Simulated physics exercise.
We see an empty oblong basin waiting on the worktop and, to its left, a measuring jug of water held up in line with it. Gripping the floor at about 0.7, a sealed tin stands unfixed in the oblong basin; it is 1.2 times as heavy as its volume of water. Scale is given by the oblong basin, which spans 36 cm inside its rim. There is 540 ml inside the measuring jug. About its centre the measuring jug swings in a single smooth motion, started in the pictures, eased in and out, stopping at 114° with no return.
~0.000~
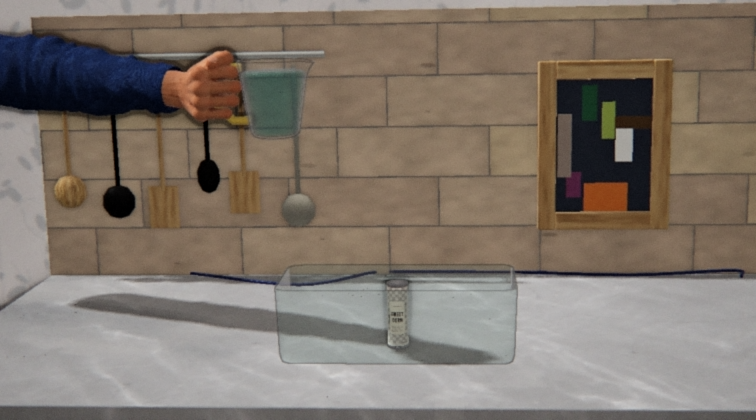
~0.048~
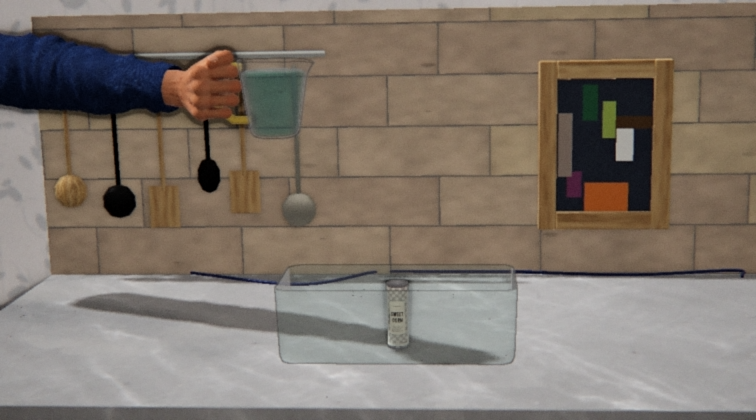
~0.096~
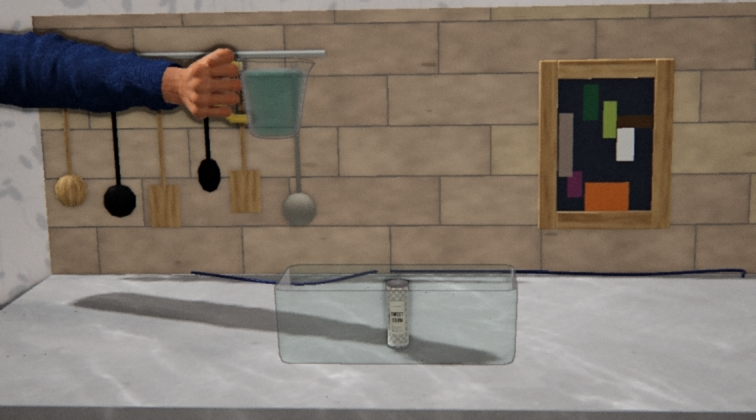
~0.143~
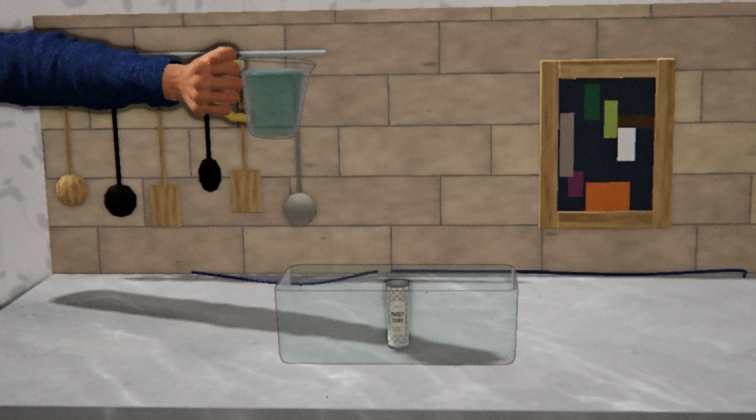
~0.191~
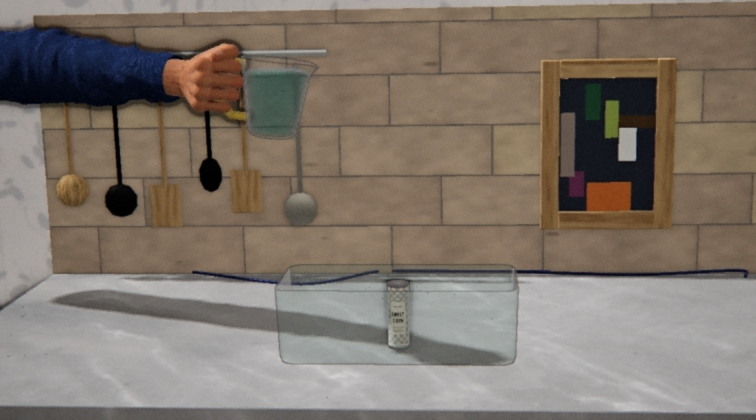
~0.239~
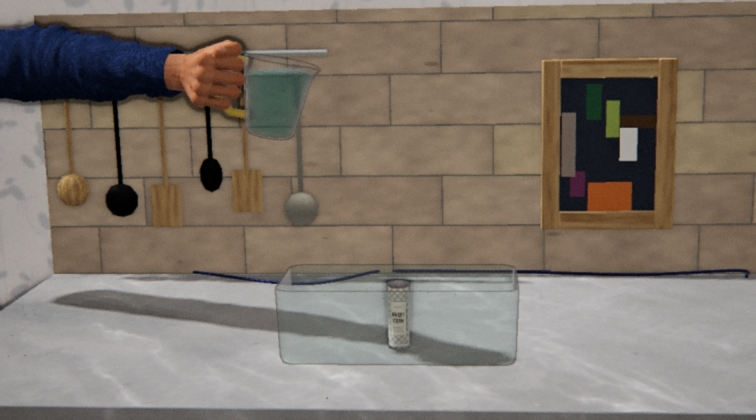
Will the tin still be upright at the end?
Bet it can't stay vertical.
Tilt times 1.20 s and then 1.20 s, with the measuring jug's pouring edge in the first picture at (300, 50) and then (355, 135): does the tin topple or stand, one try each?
First it tips over; then it stays on its base.
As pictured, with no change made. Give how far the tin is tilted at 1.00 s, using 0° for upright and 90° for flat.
Looks like some 0 degrees from vertical upright.
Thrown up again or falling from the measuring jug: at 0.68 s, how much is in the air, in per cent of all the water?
26 %.
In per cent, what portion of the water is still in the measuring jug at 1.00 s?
Share remaining: Approx. 12 %.
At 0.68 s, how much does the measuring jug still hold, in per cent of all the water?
Around 72 percent.
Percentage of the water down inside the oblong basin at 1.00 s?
My estimate is about 52 percent.
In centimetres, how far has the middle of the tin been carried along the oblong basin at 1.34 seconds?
Around 7 centimetres.
After 0.68 s the tilt is 68° and 72 per cent is still to pour; the tin stands where it began.
After 1.00 s the tilt is 106° and 12 per cent is still to pour; the tin stands where it began.
After 1.34 s the tilt is 114° and 0 per cent is still to pour; the tin leans 46°.
After 1.70 s the tilt is 114° and 0 per cent is still to pour; the tin lies on its side.
In the end the tin lies on its side.
